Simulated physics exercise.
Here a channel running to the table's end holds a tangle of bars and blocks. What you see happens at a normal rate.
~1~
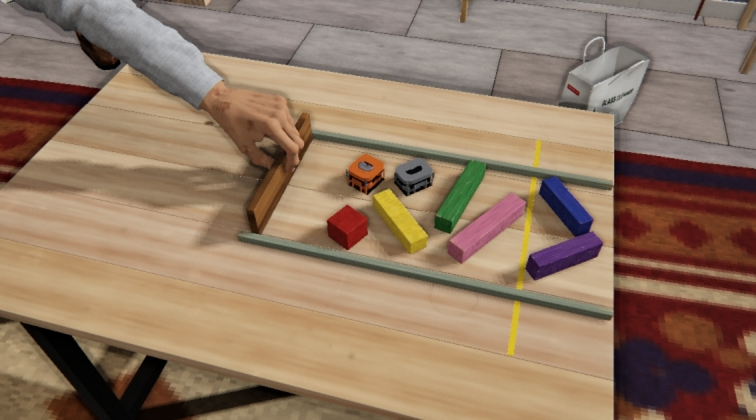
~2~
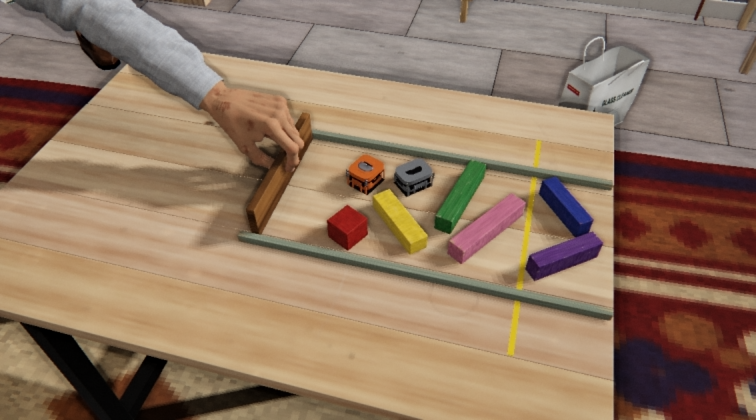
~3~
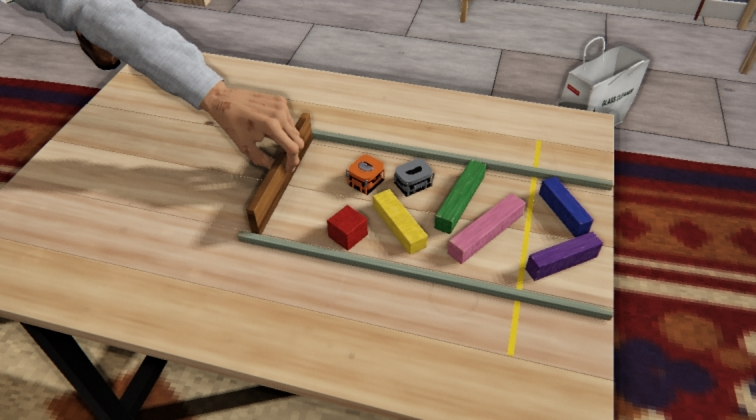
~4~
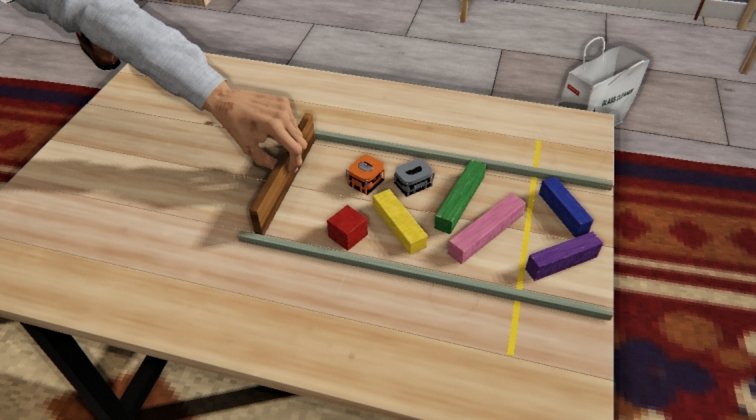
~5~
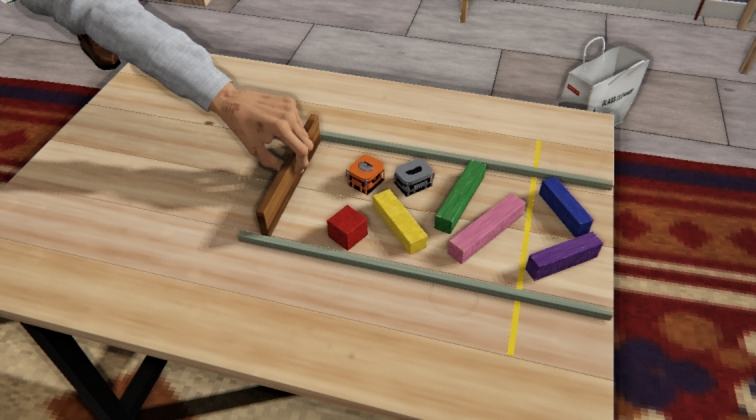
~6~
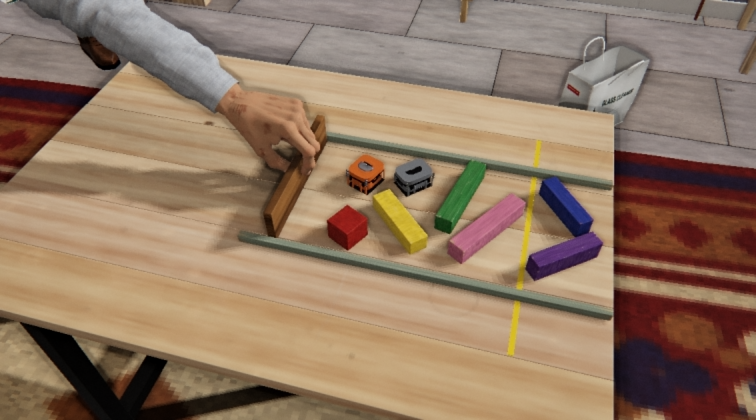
Hand sliding a wooden board slightly rightward along a tabletop channel, while the colourful bars and blocks ahead of it stay still.
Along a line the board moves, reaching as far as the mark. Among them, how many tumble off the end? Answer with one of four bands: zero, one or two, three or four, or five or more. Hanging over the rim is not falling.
One or two.
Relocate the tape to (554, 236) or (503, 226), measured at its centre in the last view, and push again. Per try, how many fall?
Tallies: 4, 0.
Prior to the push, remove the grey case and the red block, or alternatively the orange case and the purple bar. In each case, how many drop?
Try one: 0; try two: 0.
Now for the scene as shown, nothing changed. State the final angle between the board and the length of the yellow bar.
I'd estimate about 35 degrees.
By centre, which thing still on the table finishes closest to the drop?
The one in question is the pink bar.
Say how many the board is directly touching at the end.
3.
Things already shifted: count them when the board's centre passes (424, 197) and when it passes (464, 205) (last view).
Well, it's 6 at the first one and 8 at the second.
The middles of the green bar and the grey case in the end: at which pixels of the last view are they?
Result: One at about (594, 216), the other at about (573, 196).
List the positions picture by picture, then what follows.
Purple bar (564, 256); blue bar (565, 206); pink bar (487, 227); board (283, 171); tape (527, 231), in the first frame.
Blue bar (565, 206); board (283, 171), in the second frame.
Pink bar (487, 227); yellow bar (399, 221), in the third frame.
Purple bar (564, 256); green bar (461, 195), in the fourth frame.
Blue bar (565, 206); grey case (414, 177), in the fifth frame.
Purple bar (564, 256); blue bar (565, 206); pink bar (487, 227); board (298, 174); tape (527, 231), in the sixth frame.
A little later, none off yet; purple bar at rest near (564, 256); blue bar at rest near (565, 206); pink bar at rest near (487, 227).
When it is over, the number that fall off is one or two; down, blue bar and purple bar.
